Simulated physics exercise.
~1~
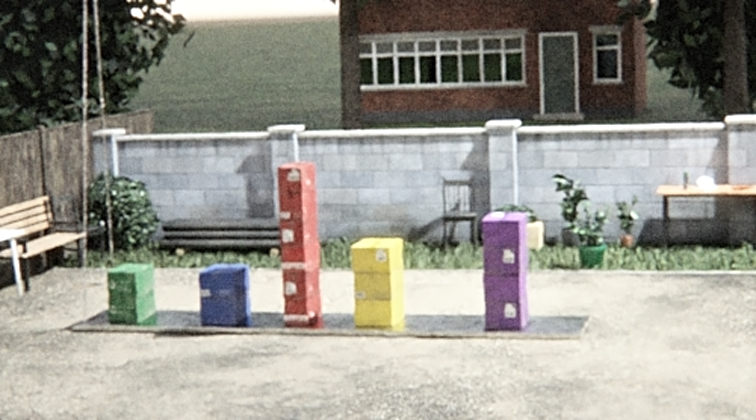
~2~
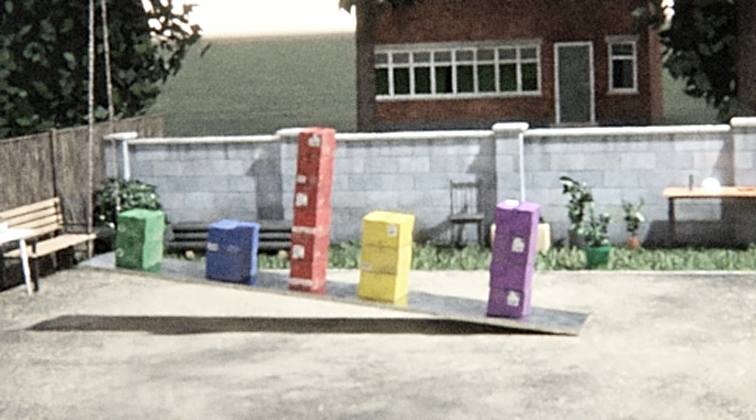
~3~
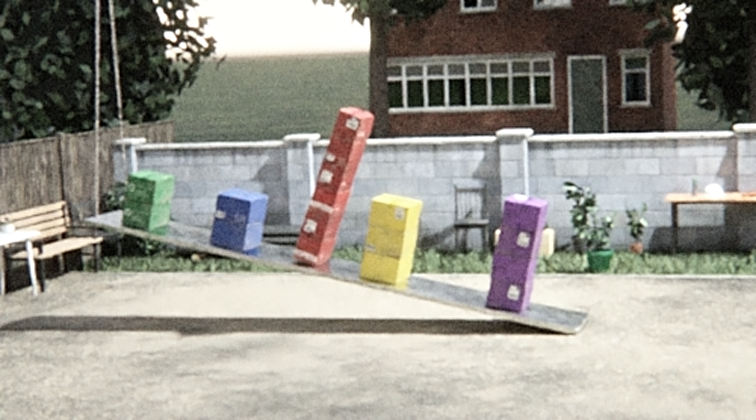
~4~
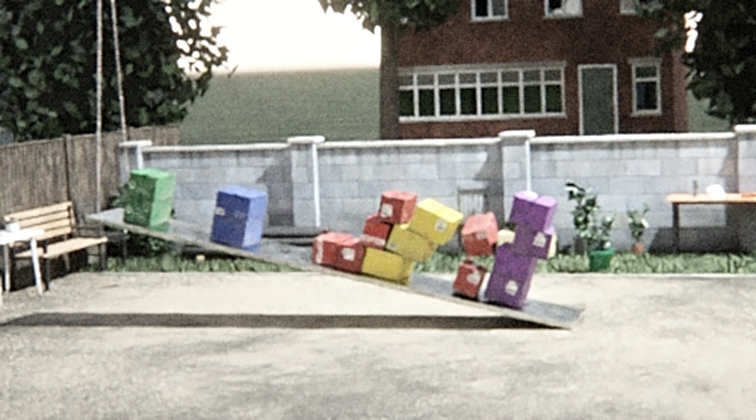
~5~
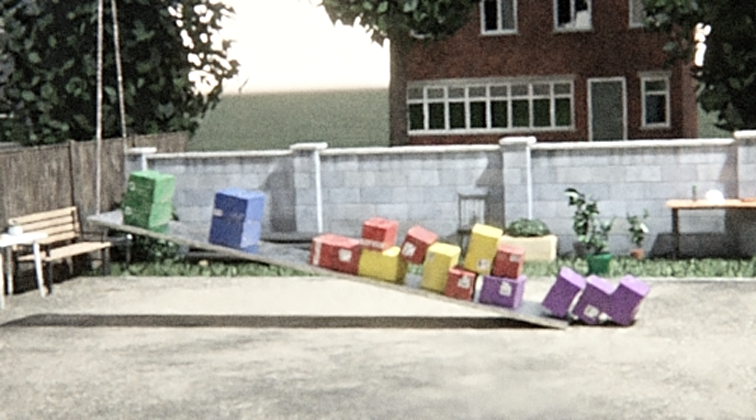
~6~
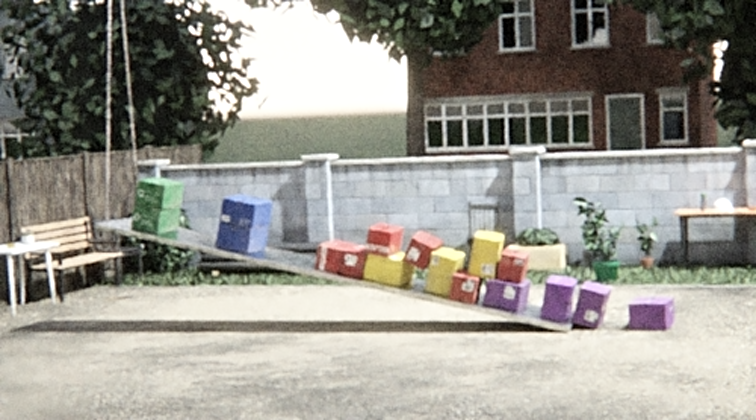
In a yard before a pale block wall, five piles of taped cartons, green, blue, red, yellow and purple, stand along a flat rack. The rack's left end rises, tilting the deck down to the right, and the tall red pile begins to lean right. It breaks apart, its cartons tumbling against the yellow and purple piles. Yellow cartons topple down the slope, then the purple pile collapses, some pieces spilling past the low end. The rack stays tilted, with green and blue upright, red and yellow jumbled downslope, and one purple carton on the ground.
